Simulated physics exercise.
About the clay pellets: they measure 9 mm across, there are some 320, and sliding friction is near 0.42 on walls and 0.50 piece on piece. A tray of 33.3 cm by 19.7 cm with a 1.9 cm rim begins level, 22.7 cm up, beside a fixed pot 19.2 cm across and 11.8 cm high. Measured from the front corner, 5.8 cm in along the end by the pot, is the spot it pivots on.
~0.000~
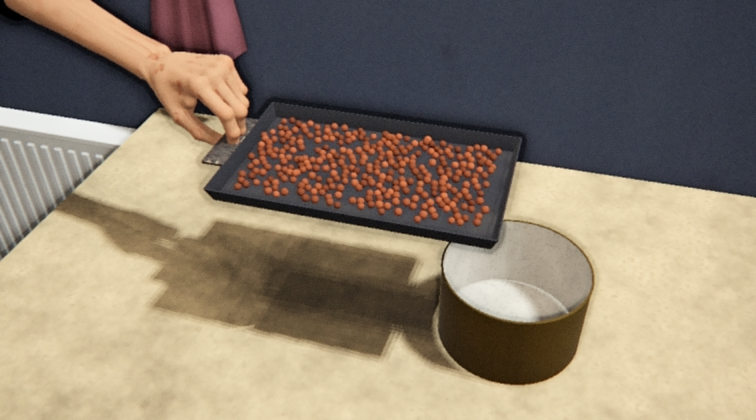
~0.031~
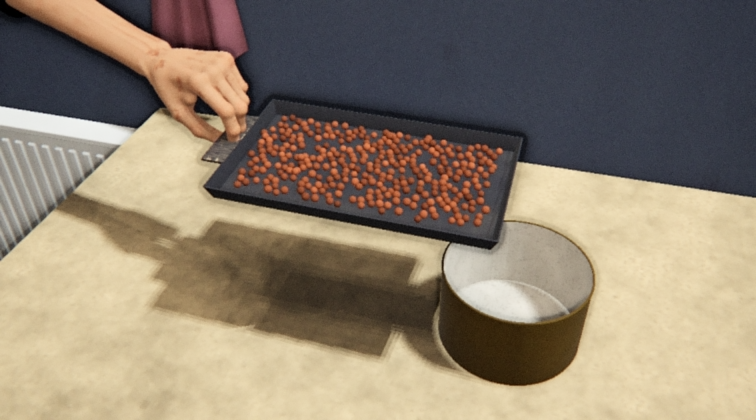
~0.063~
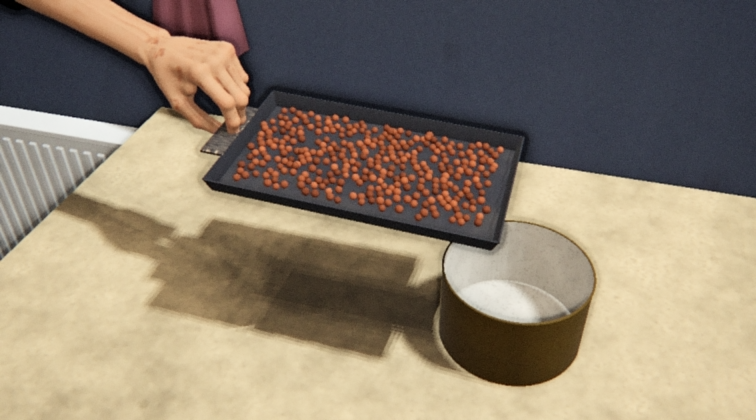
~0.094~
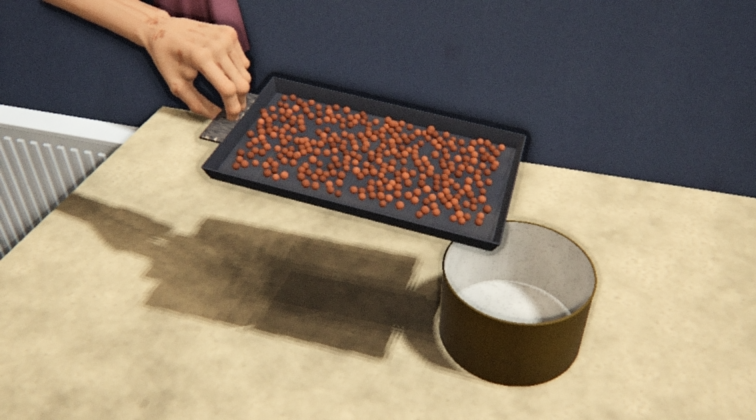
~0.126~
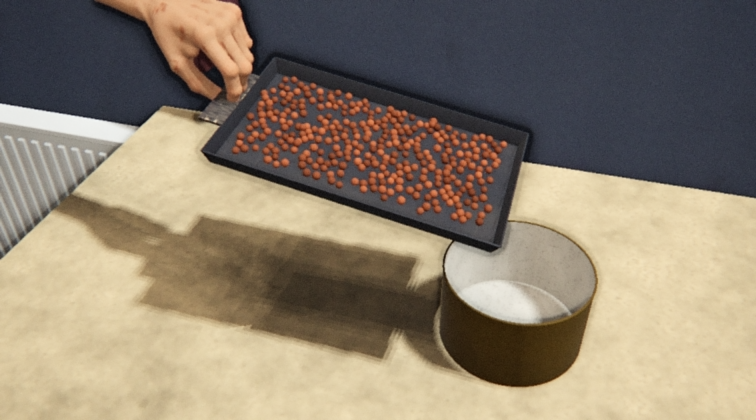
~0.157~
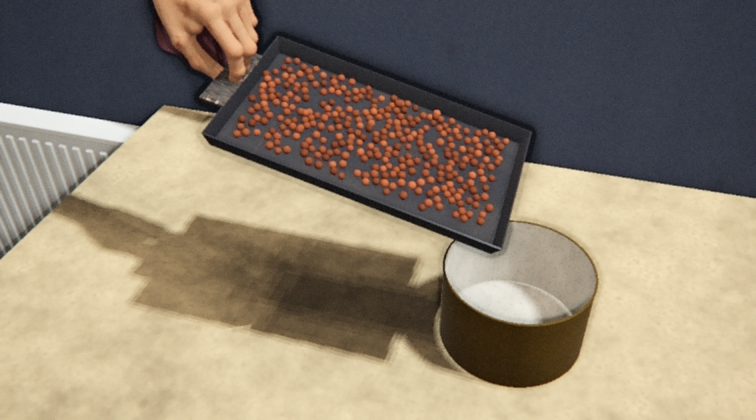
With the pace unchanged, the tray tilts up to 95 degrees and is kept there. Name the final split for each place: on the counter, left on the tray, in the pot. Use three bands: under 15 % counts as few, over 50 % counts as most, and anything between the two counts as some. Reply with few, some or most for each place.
Counter: Most, tray: Few, pot: Some.
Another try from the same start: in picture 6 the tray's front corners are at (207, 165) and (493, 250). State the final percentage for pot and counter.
Pot 10, counter 90.
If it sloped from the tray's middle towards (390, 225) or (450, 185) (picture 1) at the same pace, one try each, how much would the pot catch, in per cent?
I'd put it at about 10 per cent for the first tilt and about 70 per cent for the second.
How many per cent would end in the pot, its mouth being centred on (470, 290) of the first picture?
30 %.
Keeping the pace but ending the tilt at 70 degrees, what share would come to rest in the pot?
Near 20 %, then.
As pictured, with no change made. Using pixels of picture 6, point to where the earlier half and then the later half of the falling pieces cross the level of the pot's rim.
First half close to (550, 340), second half close to (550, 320).
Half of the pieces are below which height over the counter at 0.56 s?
Some 26 cm.
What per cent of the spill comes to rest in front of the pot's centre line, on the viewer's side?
Near 100 in a hundred.
After 0.40 s, tilt 56 degrees; the tray holds 100 %, the pot 0 %.
Then, at 0.56 s, tilt 82 degrees; the tray holds 95 %, the pot 0 %.
After 0.85 s, tilt 95 degrees; the tray holds 0 %, the pot 30 %.
By 1.6 s all is still; counter 65 %, tray 0 %, pot 35 %.
